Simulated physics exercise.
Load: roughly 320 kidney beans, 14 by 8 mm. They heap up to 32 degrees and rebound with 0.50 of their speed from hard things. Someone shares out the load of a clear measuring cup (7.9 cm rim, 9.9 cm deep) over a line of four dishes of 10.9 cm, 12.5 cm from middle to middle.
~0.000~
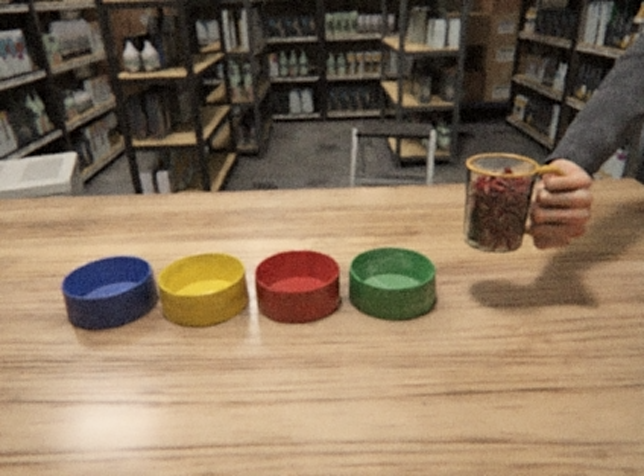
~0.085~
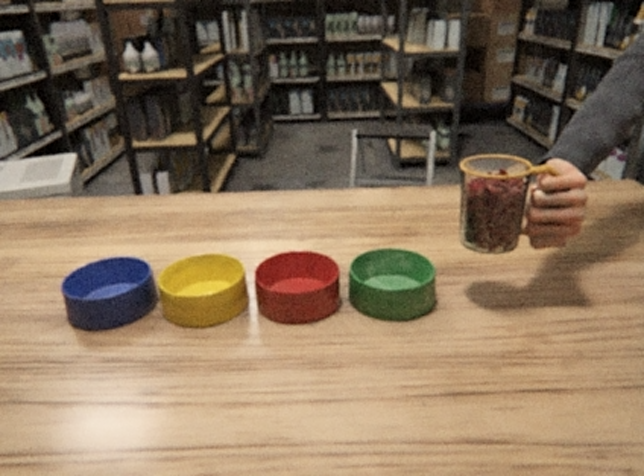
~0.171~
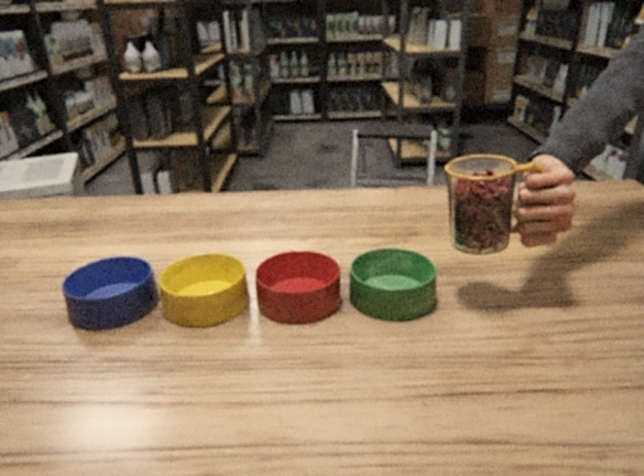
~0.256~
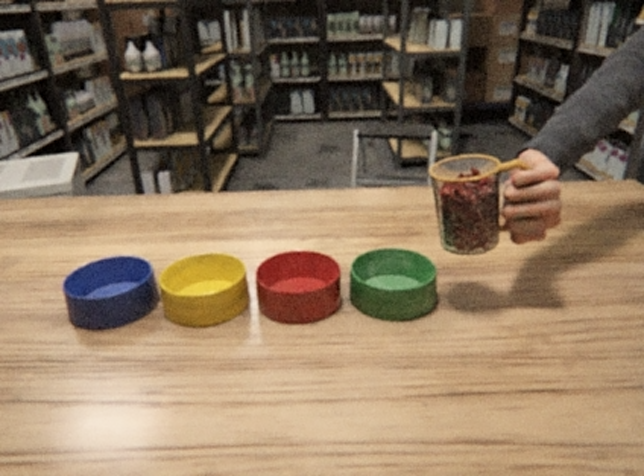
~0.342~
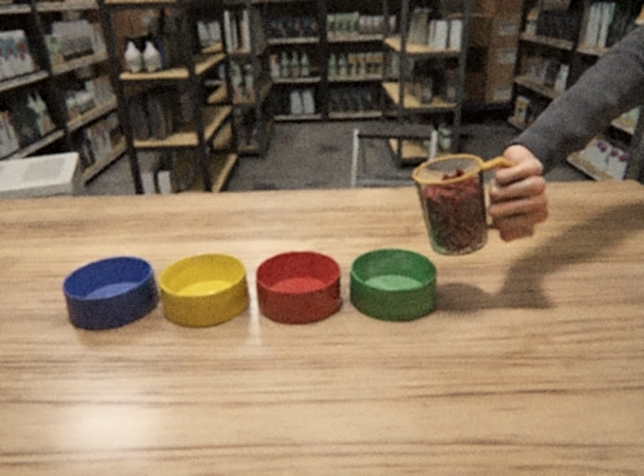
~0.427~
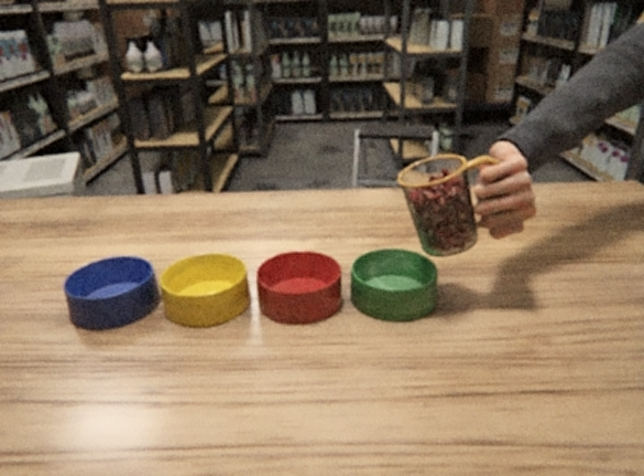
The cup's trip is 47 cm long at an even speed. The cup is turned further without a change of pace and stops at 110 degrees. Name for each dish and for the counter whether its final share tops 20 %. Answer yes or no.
Red no, blue yes, green no, yellow no, counter no.
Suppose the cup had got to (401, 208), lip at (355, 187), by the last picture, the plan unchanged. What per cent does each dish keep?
Red 0; blue 90; green 0; yellow 0.
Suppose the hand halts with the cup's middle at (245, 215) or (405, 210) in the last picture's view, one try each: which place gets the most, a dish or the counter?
Most goes to: Yellow, then green.
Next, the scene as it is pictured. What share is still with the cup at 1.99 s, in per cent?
Roughly 95 per cent.
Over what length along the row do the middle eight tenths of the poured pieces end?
Roughly 7 cm.
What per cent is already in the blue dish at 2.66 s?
Some 65 per cent.
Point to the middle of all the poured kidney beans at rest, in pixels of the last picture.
Near (103, 291).
Then, at 1.36 s, tilt 60 degrees; cup holds 100 %.
After 1.99 s, tilt 90 degrees; cup holds 95 %.
Then, at 2.66 s, tilt 110 degrees; cup holds 30 %, blue 65 %.
By 3.9 s all is still; red 0 %, blue 85 %, green 0 %, yellow 0 %, counter 10 %.
